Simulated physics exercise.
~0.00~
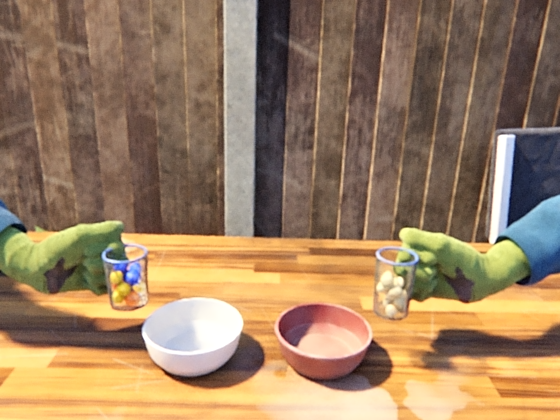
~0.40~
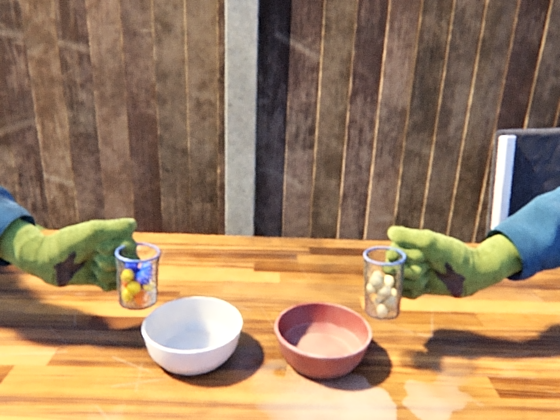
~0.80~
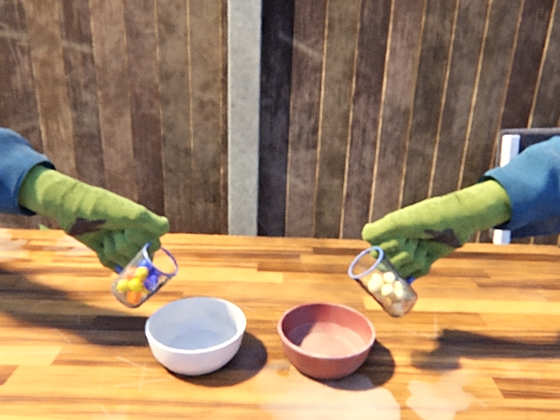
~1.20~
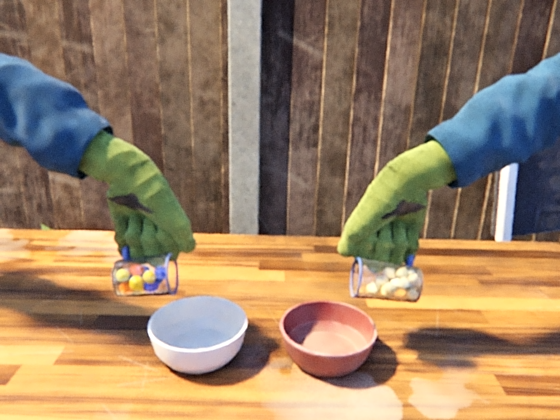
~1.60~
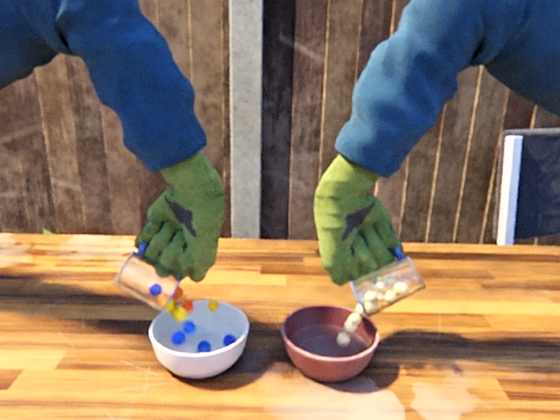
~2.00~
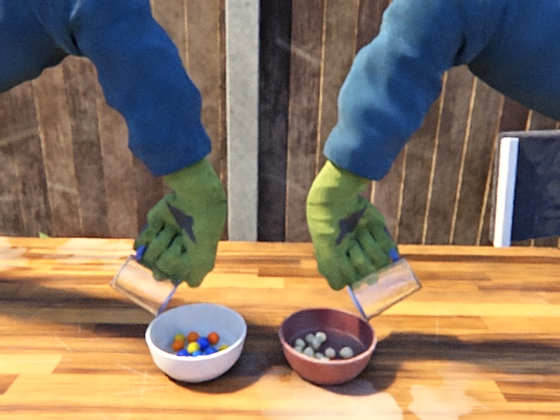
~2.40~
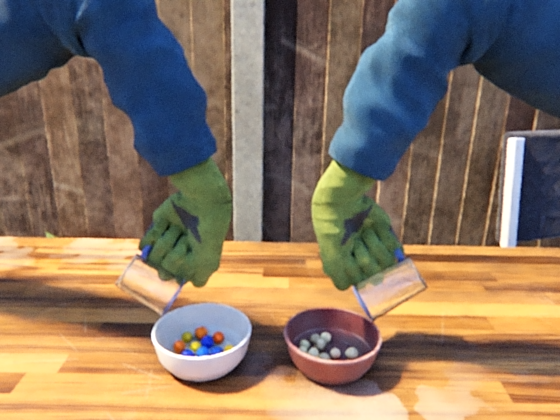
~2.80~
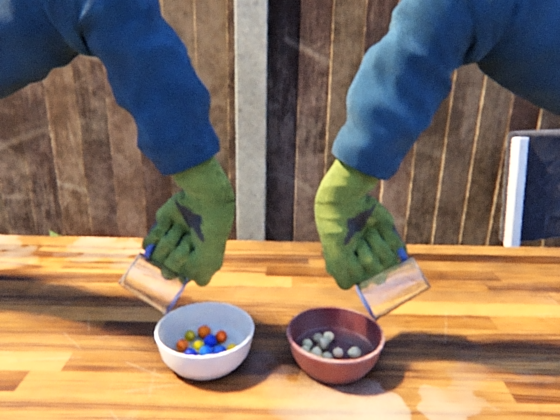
Two green-gloved hands tip clear cups, emptying colourful and pale balls into separate bowls.
